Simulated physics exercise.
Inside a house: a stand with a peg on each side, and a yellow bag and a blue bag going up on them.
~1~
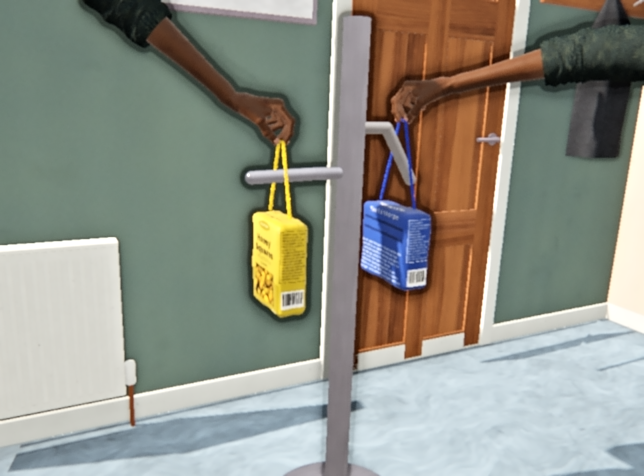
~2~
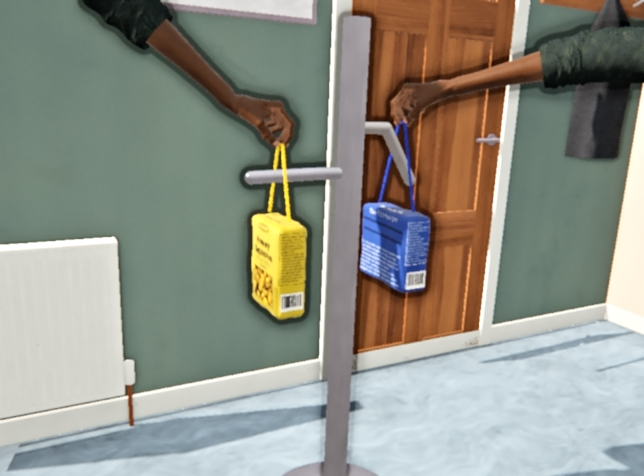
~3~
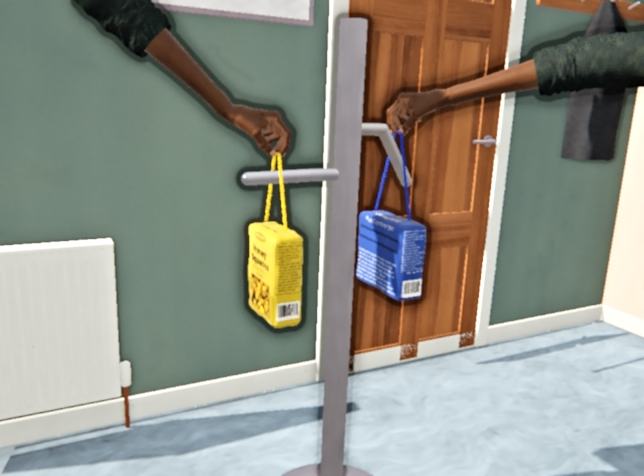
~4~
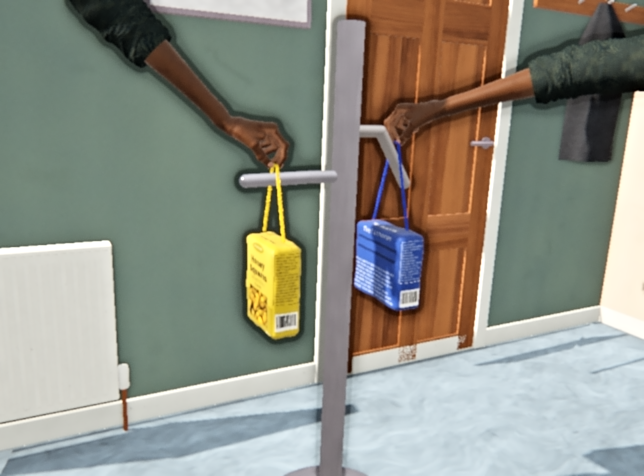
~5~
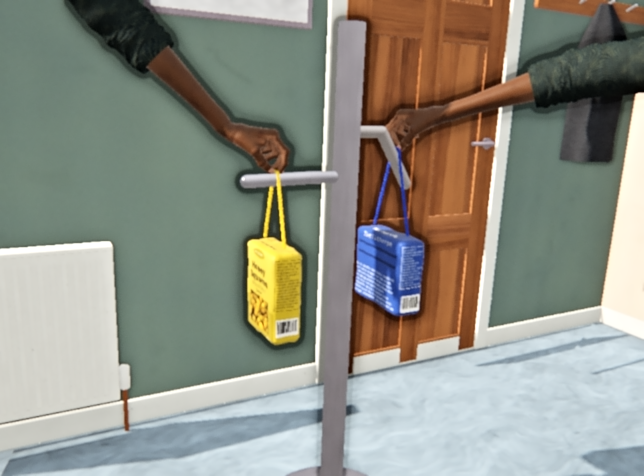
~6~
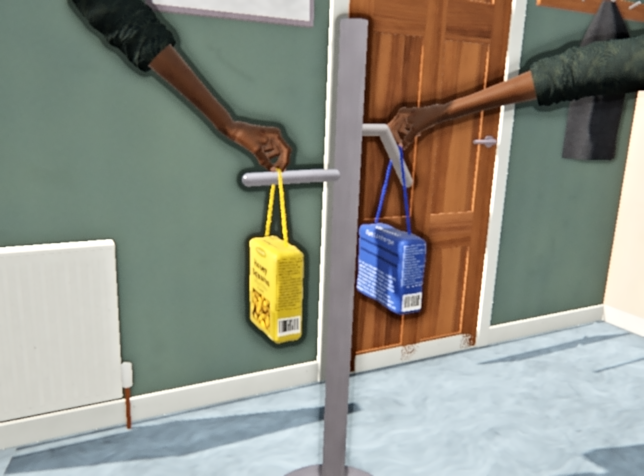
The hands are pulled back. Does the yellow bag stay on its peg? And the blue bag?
In the end I'd predict the yellow bag will stay aloft. I'd predict the blue bag will not stay aloft.
Then, 0.38 s on from there, yellow bag still up near (276, 289); blue bag on the floor near (379, 430).
Then, 0.64 s on from there, yellow bag still up near (276, 290); blue bag on the floor.
In the end, yellow bag still up near (276, 290); blue bag on the floor. The yellow bag stays hanging and the blue bag drops to the floor.
